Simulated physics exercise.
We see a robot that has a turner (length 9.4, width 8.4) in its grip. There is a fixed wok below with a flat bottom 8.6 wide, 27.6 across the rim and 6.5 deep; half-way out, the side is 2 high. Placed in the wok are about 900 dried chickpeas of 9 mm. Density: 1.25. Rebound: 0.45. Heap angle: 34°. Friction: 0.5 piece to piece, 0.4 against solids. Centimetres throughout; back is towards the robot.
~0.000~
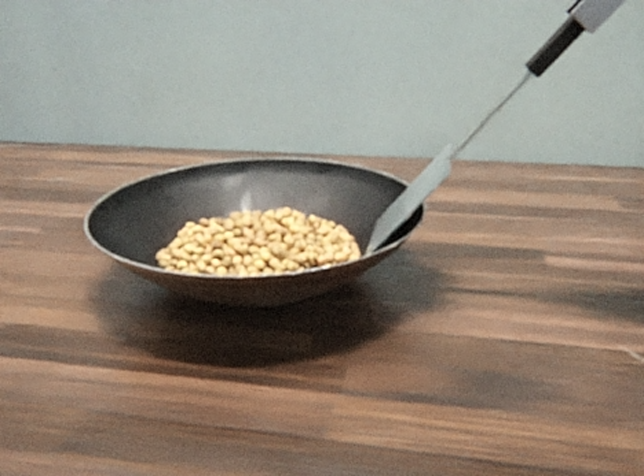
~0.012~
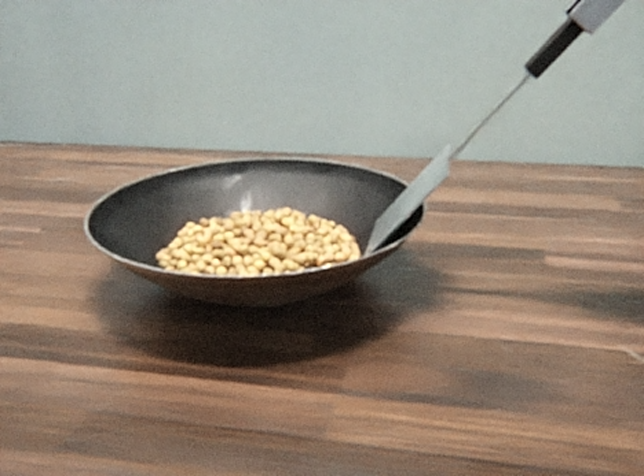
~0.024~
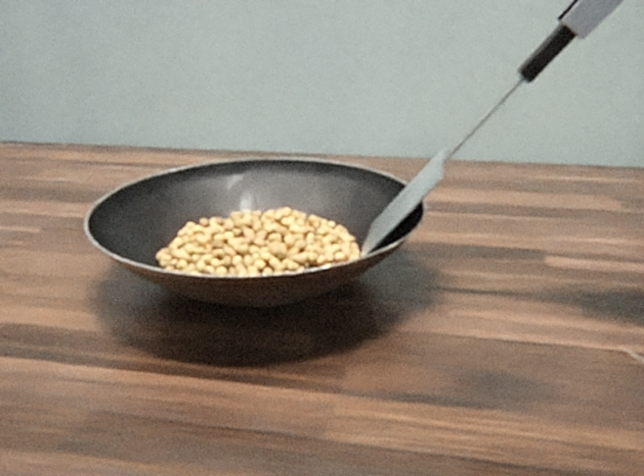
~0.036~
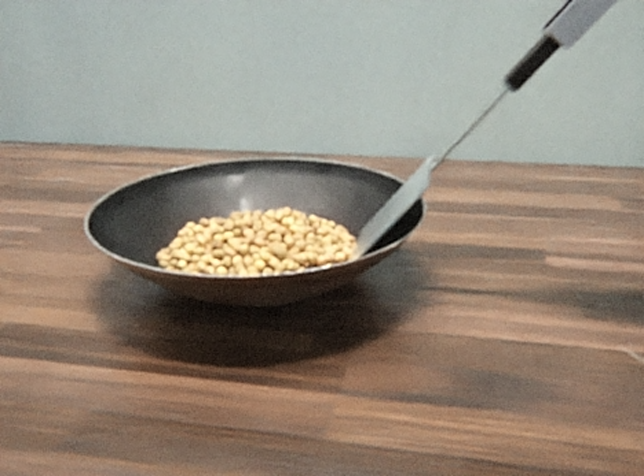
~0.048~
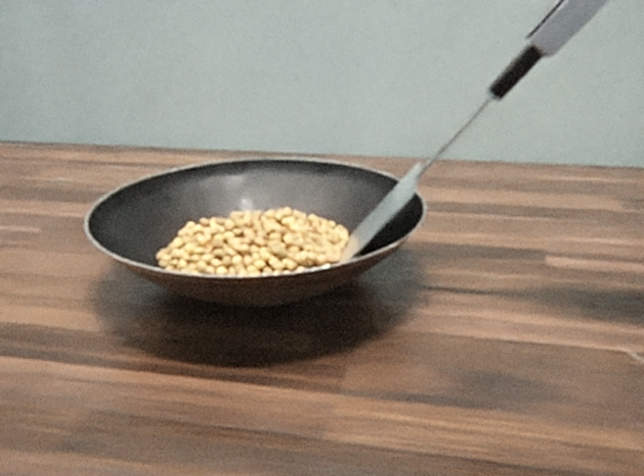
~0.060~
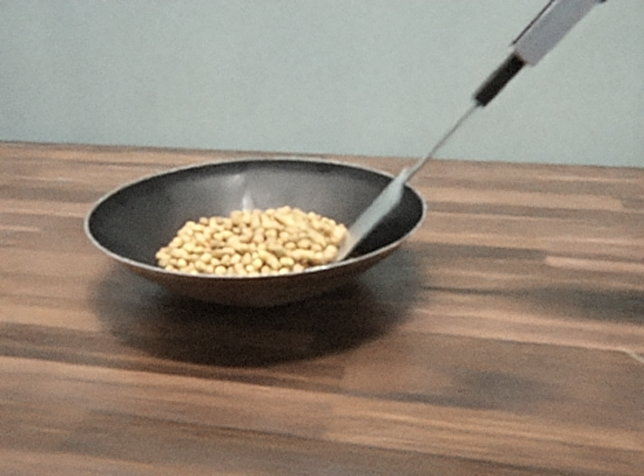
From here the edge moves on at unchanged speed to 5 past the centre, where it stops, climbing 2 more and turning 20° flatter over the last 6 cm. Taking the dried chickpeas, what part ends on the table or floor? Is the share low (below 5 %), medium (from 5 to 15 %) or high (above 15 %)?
The share is low, below 5 %.
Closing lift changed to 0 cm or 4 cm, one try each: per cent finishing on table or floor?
0 and 10 %.
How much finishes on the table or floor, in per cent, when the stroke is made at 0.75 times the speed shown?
About 0 per cent.
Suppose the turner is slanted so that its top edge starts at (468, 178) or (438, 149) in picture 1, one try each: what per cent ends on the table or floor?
Roughly 0% and 0%.
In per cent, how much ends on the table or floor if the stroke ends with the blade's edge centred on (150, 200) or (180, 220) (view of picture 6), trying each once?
Respectively about 40 and 20 percent end on the table or floor.
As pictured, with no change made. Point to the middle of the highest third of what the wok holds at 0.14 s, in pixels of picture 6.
It is centred at roughly (227, 229).
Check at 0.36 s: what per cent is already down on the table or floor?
Fraction noted: Close to 0 per cent.
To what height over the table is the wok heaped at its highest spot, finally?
7.5 cm.
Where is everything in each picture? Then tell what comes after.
The first picture shows turner top edge at (450, 158), sloping 51°; upper third of the load around (264, 243), from x 160 to 355, top at y 215; 900 in the wok.
The second picture shows turner top edge at (449, 159), sloping 51°; upper third of the load around (264, 243), from x 160 to 355, top at y 215.
The third picture shows turner top edge at (442, 163), sloping 51°; upper third of the load around (264, 243), from x 160 to 355, top at y 215.
The fourth picture shows turner top edge at (430, 170), sloping 51°; upper third of the load around (264, 242), from x 160 to 355, top at y 215.
The fifth picture shows turner top edge at (416, 178), sloping 51°; upper third of the load around (264, 242), from x 160 to 355, top at y 215.
The sixth picture shows turner top edge at (402, 184), sloping 51°; upper third of the load around (264, 240), from x 160 to 355, top at y 210; 900 in the wok.
After 0.10 s, sloping 51°, highest piece 8 above the table; 900 in the wok.
After 0.14 s, sloping 43°, highest piece 11 above the table; 900 in the wok.
After 0.36 s, sloping 31°, highest piece 8 above the table; 892 in the wok, 5 on the table or floor, 3 on the blade or in flight.
After 1.41 s, sloping 31°, highest piece 7 above the table; 891 in the wok, 9 on the table or floor.
At rest, 891 in the wok, 9 on the table or floor. That is 1 % on the table or floor.
